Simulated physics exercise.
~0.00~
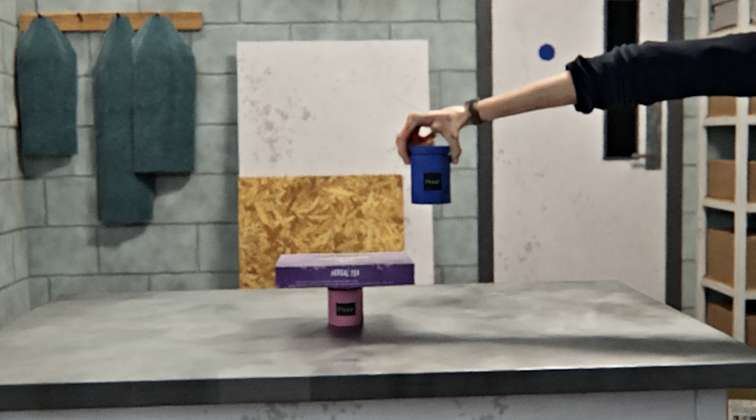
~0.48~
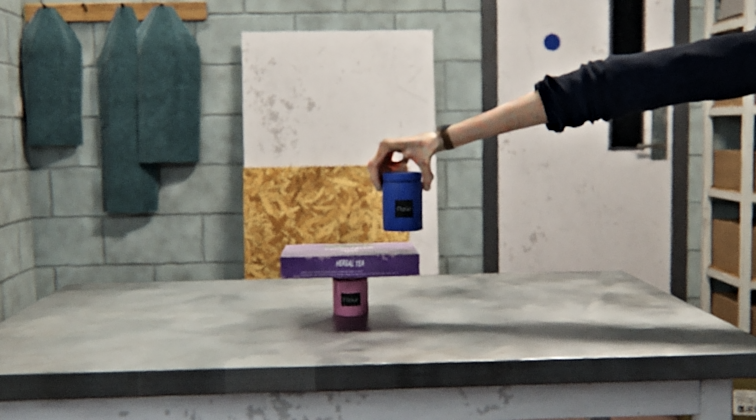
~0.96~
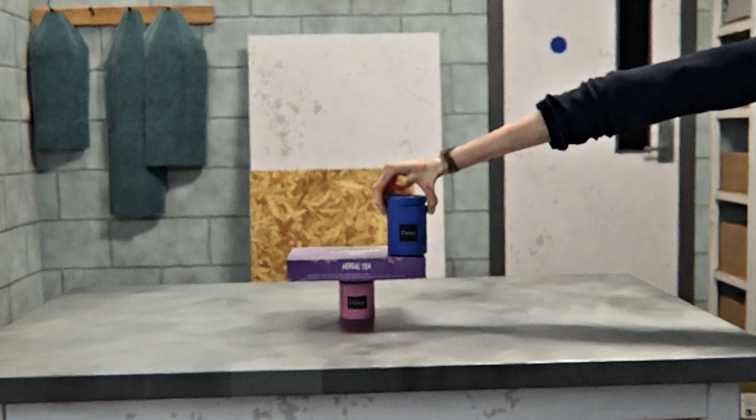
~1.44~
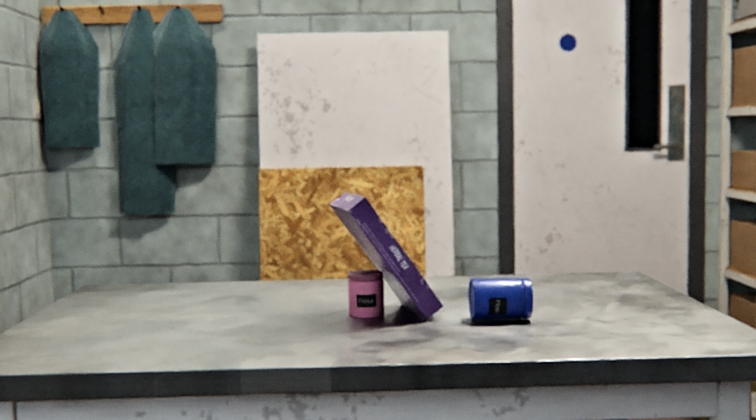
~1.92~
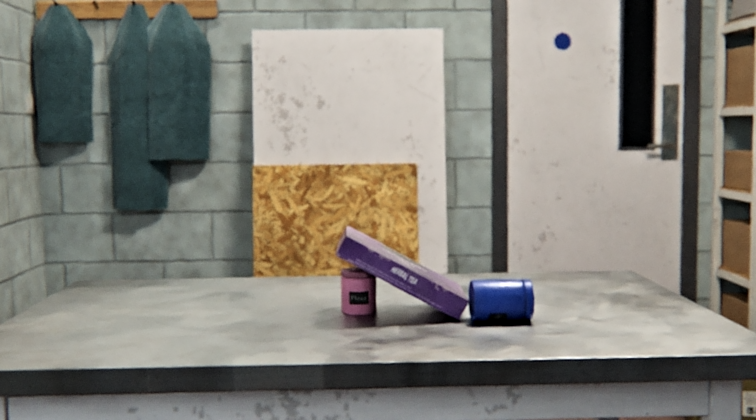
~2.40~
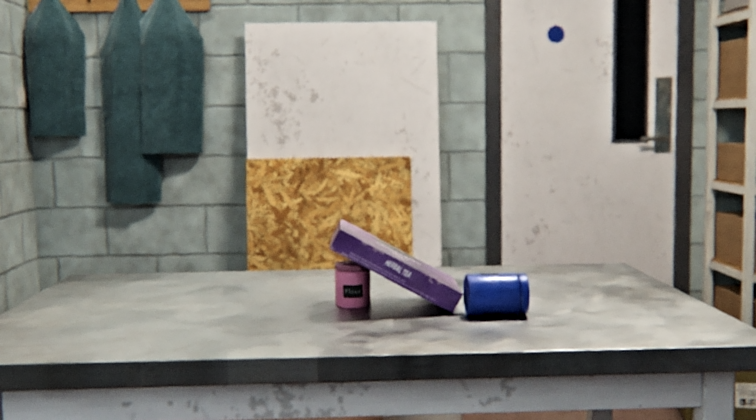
On a grey worktop, a hand setting a blue jar on a purple packet balanced over a pink jar, both toppling rightward.
